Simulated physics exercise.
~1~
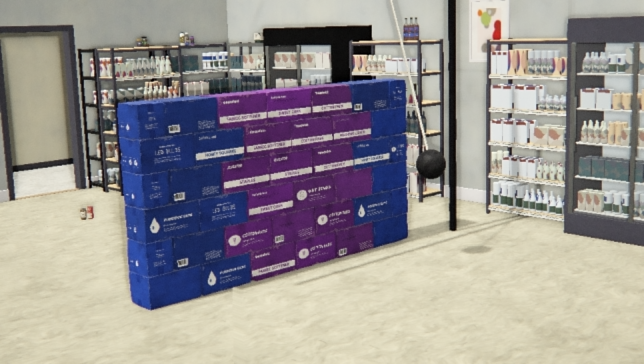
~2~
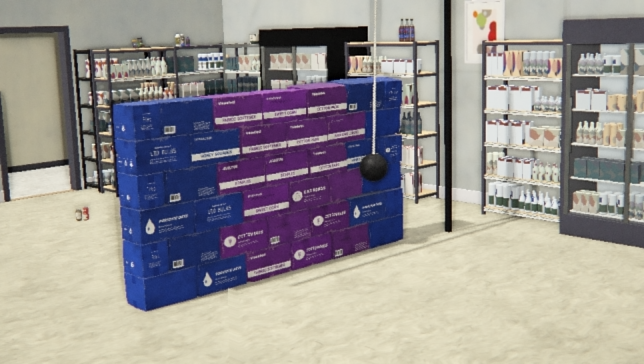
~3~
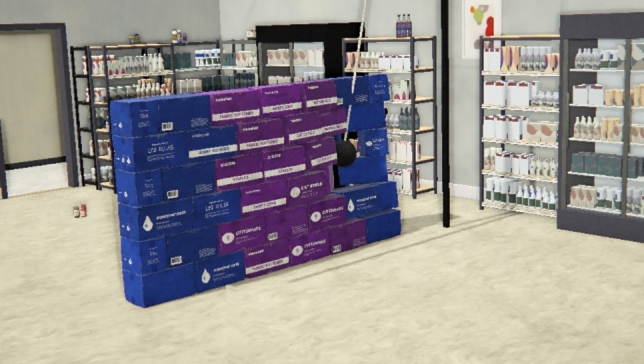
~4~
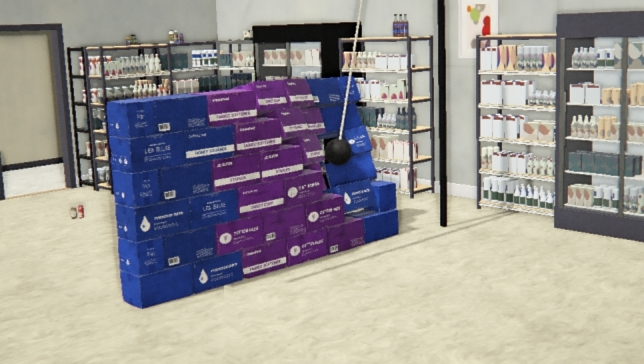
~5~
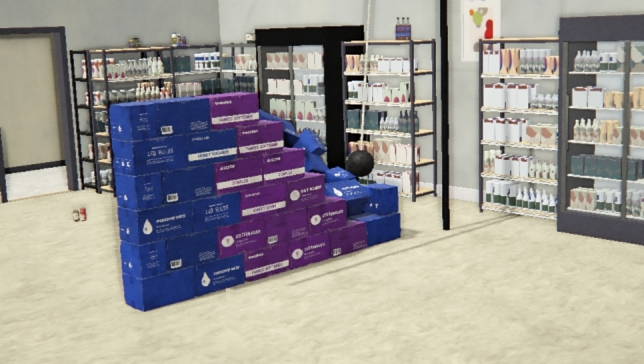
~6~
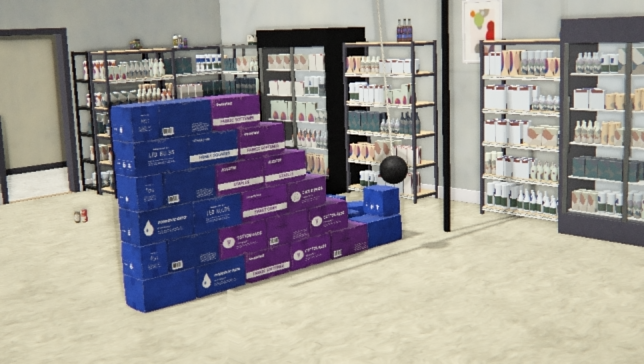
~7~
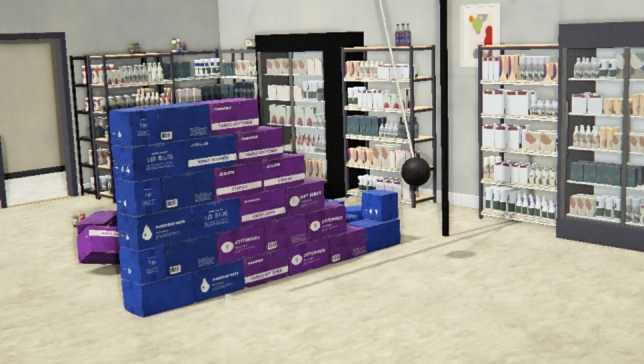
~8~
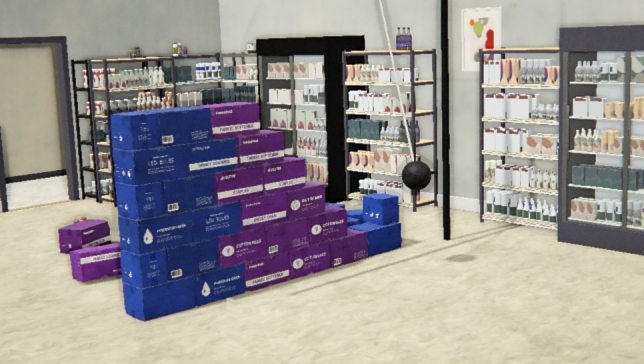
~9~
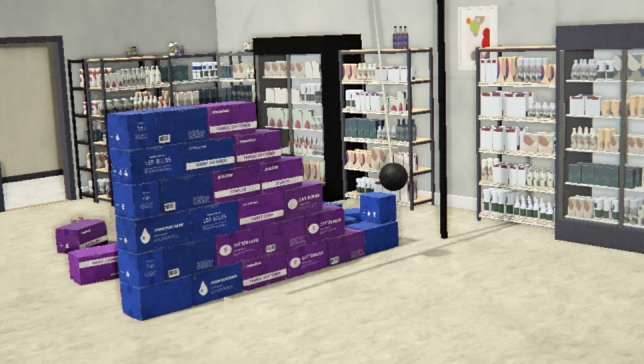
In a shop lined with shelves of bottles, a hanging black ball swung left into a wall of blue and purple boxes, knocked down its upper right side, then swung back as two purple boxes came to rest behind the still-standing left part.
